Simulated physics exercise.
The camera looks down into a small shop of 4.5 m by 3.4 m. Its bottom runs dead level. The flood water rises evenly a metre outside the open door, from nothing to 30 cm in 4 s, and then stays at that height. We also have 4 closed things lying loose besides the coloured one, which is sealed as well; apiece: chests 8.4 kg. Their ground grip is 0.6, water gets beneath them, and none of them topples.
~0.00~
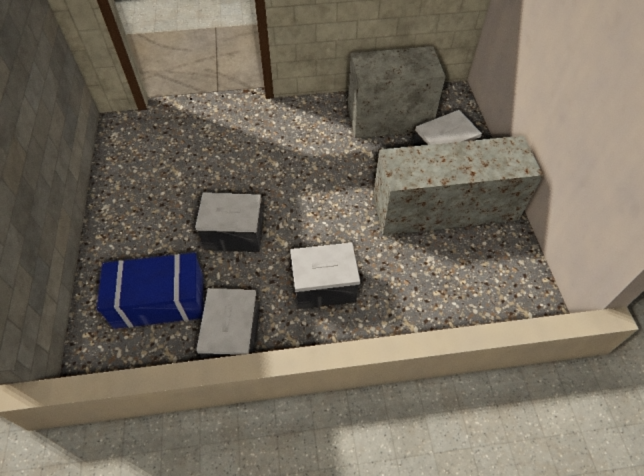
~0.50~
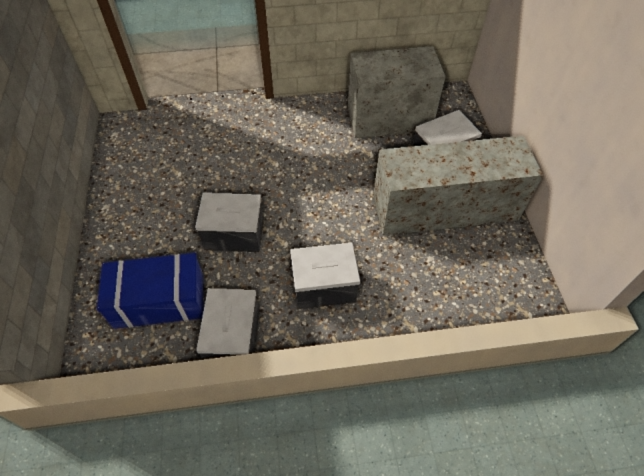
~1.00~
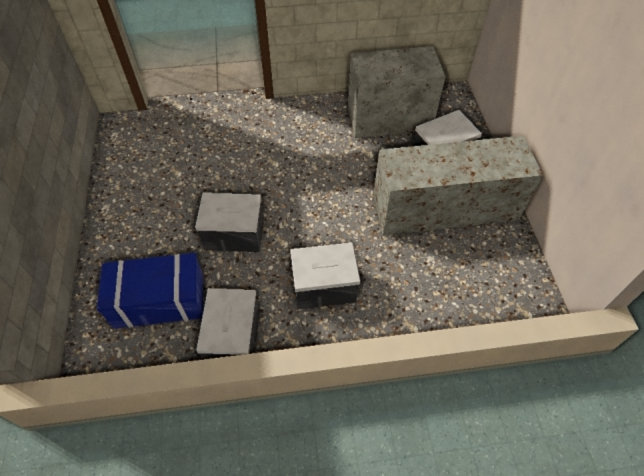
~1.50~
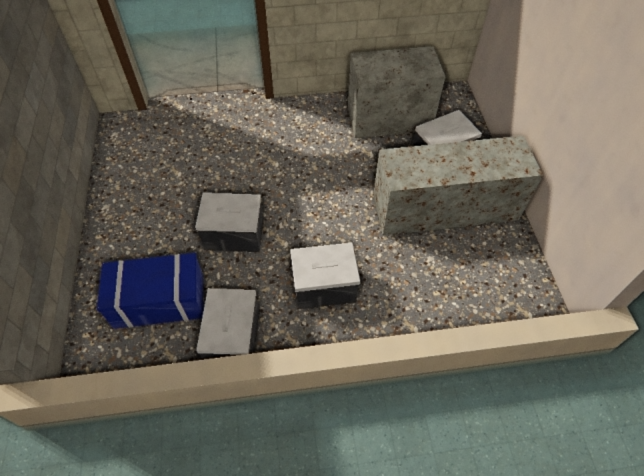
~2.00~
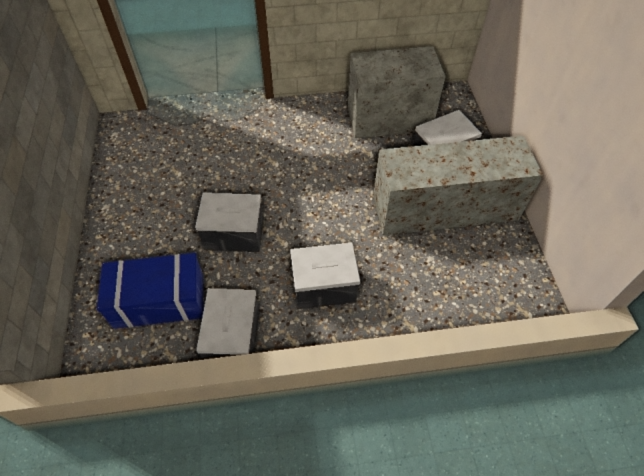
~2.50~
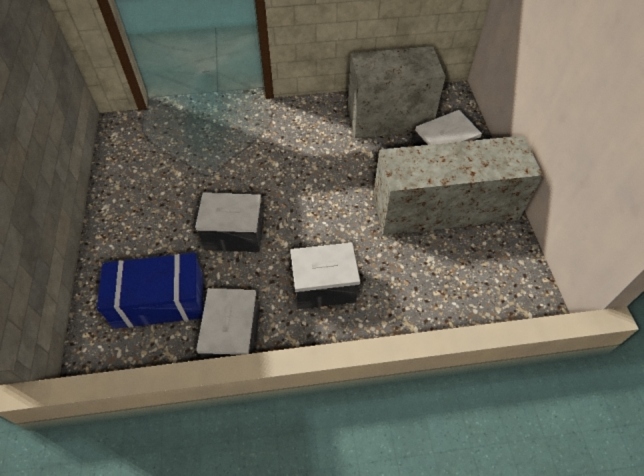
Clear water spreading outside a small room, then seeping through the doorway onto the pebbled floor, the blue trunk and boxes motionless.
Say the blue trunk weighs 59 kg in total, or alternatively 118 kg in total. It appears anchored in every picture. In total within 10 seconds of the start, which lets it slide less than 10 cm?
Only big one works.
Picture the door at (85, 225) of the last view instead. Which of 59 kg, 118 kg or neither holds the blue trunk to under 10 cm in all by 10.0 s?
Under that setup, the light option succeeds.
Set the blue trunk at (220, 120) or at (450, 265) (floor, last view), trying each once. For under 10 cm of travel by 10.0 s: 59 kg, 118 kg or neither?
Trial 1 - only the upper mass works; trial 2 - only the upper mass works.
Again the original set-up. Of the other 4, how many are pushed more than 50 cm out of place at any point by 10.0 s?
The tally stands at 4.
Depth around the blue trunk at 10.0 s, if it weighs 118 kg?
21 cm, roughly.
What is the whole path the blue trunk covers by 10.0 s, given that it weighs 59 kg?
Close to 250 centimetres all told.
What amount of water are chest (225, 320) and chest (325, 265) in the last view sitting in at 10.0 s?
About 21 and 20 cm.
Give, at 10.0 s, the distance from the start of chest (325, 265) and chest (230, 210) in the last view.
Shifts: 80 cm / 250 cm.
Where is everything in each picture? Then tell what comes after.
The first frame shows the blue trunk at (148, 280) rests on the ground; 0.0 m2 under water; 0 of 5 have shifted.
The second frame shows the blue trunk at (148, 280), on the bottom; 0.0 m2 under water; 0 of 5 have shifted.
The third frame shows the blue trunk at (148, 280) rests on the ground; water covers 0.0 m2; 0 of 5 have shifted.
The fourth frame shows the blue trunk at (148, 280) rests on the ground; water covers 0.0 m2; 0 of 5 have shifted.
The fifth frame shows the blue trunk at (148, 280), on the bottom; water covers 0.3 m2; 0 of 5 have shifted.
The sixth frame shows the blue trunk at (148, 280), on the bottom; 1.2 m2 under water; 0 of 5 have shifted.
After 3.5 s the blue trunk would be 0 cm from its start with 59 kg and 0 cm from its start with 118 kg; 1 cm of water round it then.
After 4.5 s the blue trunk would be 0 cm from its start with 59 kg and 0 cm from its start with 118 kg; 7 cm of water round it then.
After 7.0 s the blue trunk would be 32 cm from its start with 59 kg and 0 cm from its start with 118 kg; 16 cm of water round it then.
After 10.0 s the blue trunk would be 208 cm from its start with 59 kg and 0 cm from its start with 118 kg; 21 cm of water round it then.
